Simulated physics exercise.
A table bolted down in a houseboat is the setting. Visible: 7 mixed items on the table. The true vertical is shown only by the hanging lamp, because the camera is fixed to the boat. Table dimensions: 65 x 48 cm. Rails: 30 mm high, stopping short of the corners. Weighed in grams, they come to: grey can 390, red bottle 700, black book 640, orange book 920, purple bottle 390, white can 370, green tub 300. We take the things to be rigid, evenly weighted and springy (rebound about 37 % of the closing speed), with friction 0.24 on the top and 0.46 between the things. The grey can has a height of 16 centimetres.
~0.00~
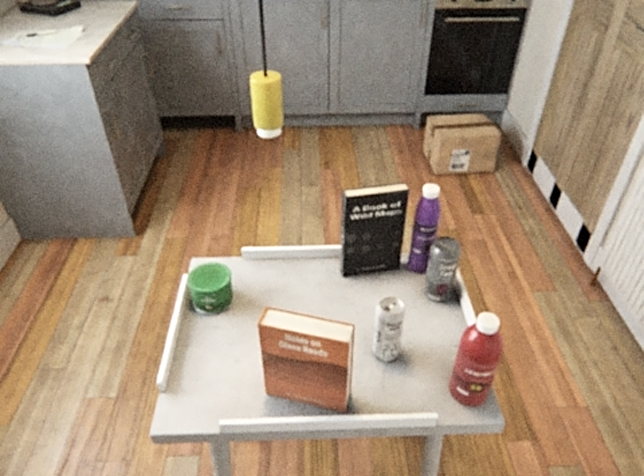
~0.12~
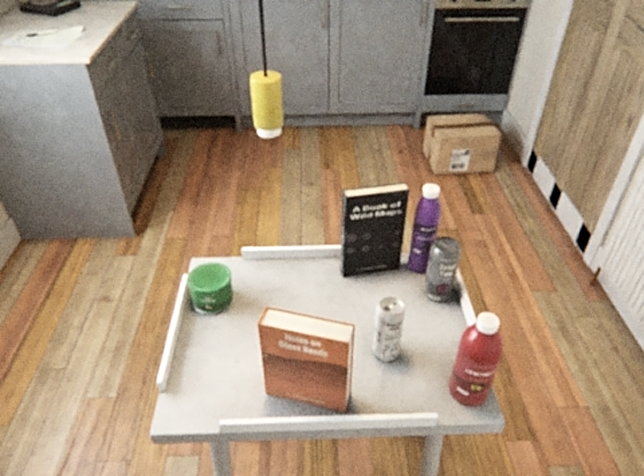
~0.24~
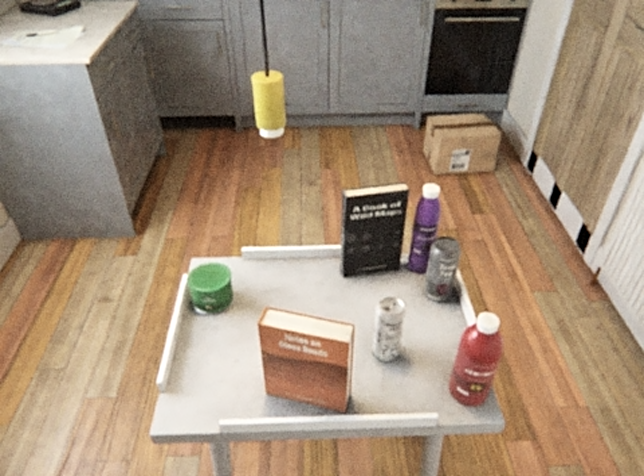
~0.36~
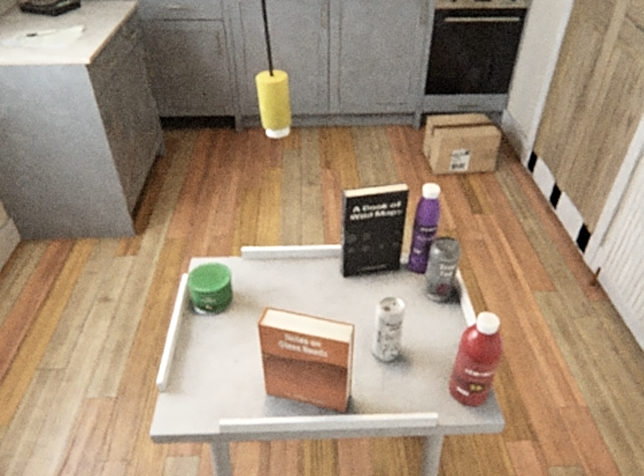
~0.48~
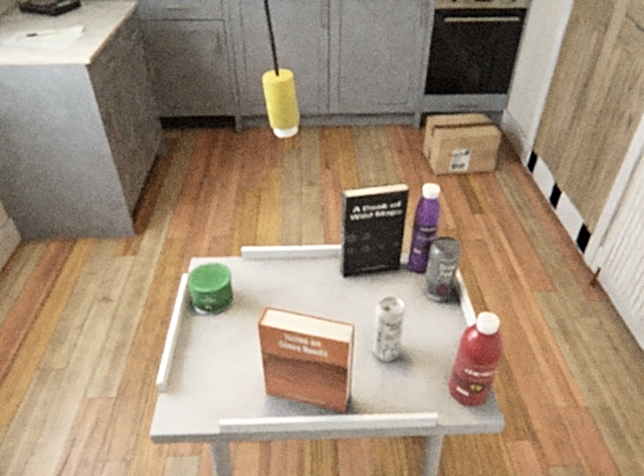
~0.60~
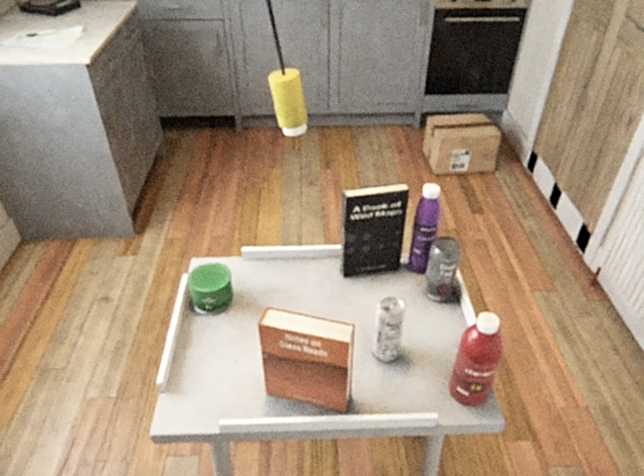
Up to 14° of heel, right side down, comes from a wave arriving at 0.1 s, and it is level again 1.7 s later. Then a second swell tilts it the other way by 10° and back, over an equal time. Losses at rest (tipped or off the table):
Nil.
After 1.50 s, floor tilted 4°, right side down.
After 2.80 s, floor tilted 10°, left side down.
In the end (4.0 s), all 7 under 5 cm from the start. At the end, from the last picture's camera, grey can near (443, 270), red bottle near (479, 357).
